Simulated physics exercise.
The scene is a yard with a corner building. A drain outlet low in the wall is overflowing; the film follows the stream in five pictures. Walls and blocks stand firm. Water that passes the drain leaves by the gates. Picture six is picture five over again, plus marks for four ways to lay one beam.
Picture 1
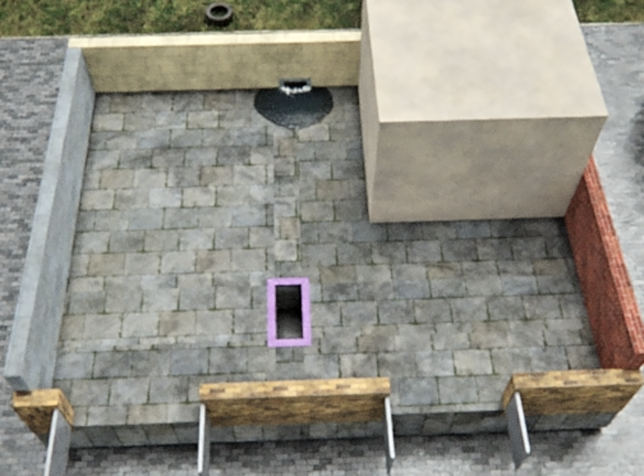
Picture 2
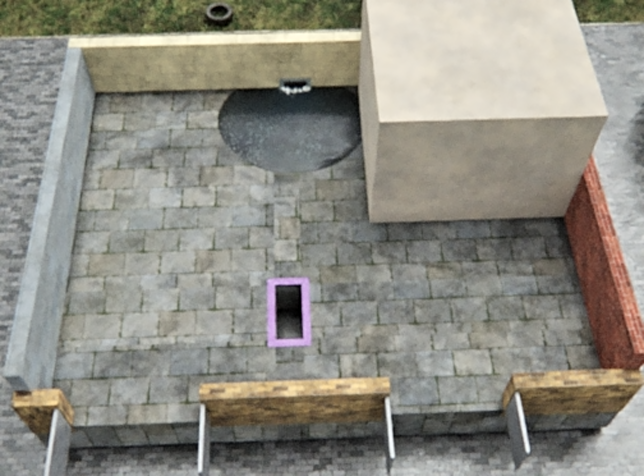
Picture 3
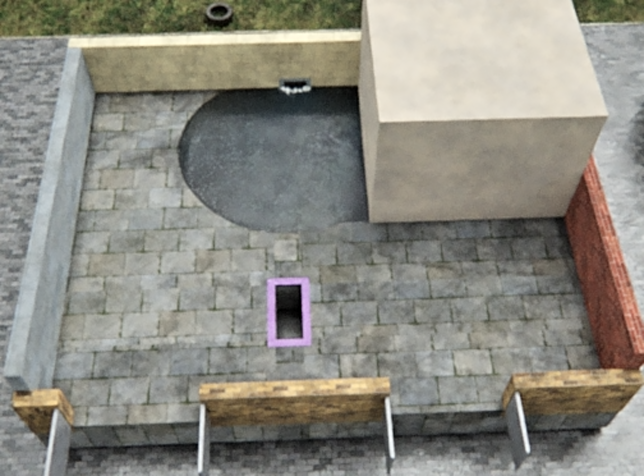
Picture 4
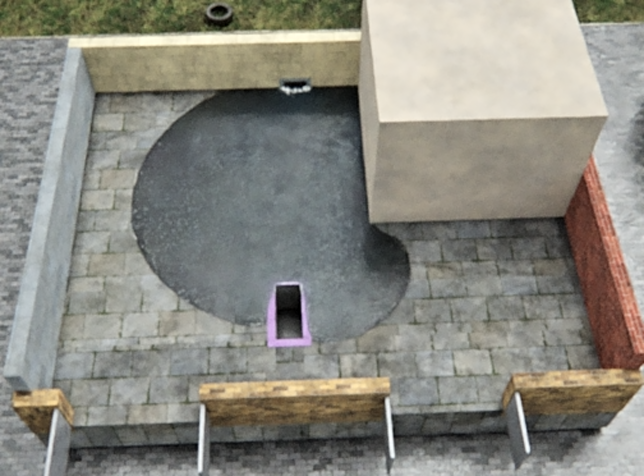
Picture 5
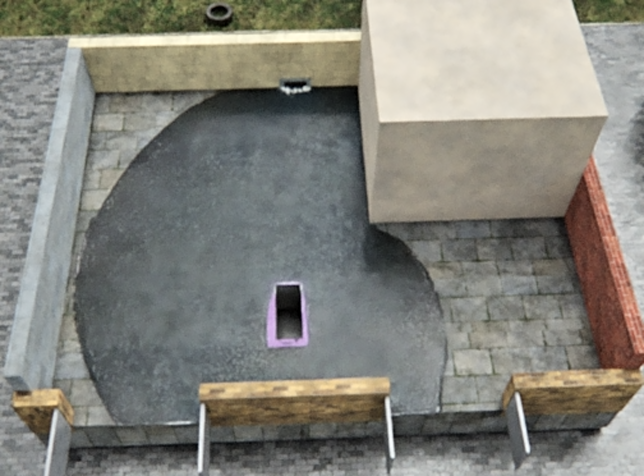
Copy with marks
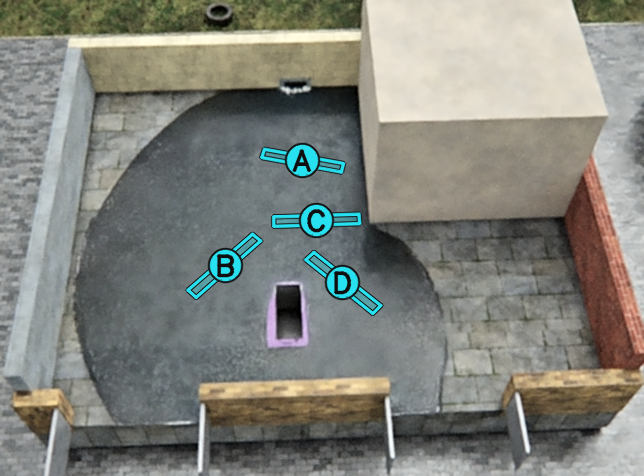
Dark water spreads across a walled yard of grey paving, seen from high above by a still camera. A large beige block of a building fills the back right corner, with a cream wall behind, a red brick wall right, and a purple-rimmed drain pit near the centre. From an outlet in the back wall, the pool widens forward, surrounds the pit and reaches the front edge.
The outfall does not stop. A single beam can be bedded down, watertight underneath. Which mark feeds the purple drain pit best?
B works best here.
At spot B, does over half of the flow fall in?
No, it does not.
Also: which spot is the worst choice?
Spot C.
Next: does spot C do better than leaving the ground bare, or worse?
Spot C is worse.
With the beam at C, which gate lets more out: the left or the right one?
The left gate.
In cyan, A from (263, 153) to (342, 167); B from (192, 293) to (256, 237); C from (273, 221) to (359, 218); D from (309, 256) to (376, 309).
If A is chosen, about 17 % of the stream goes into the purple drain pit, about 83 % out by the gates.
If B is chosen, about 27 % of the stream goes into the purple drain pit, about 73 % out by the gates.
If C is chosen, about 5 % of the stream goes into the purple drain pit, about 95 % out by the gates.
If D is chosen, about 16 % of the stream goes into the purple drain pit, about 84 % out by the gates.
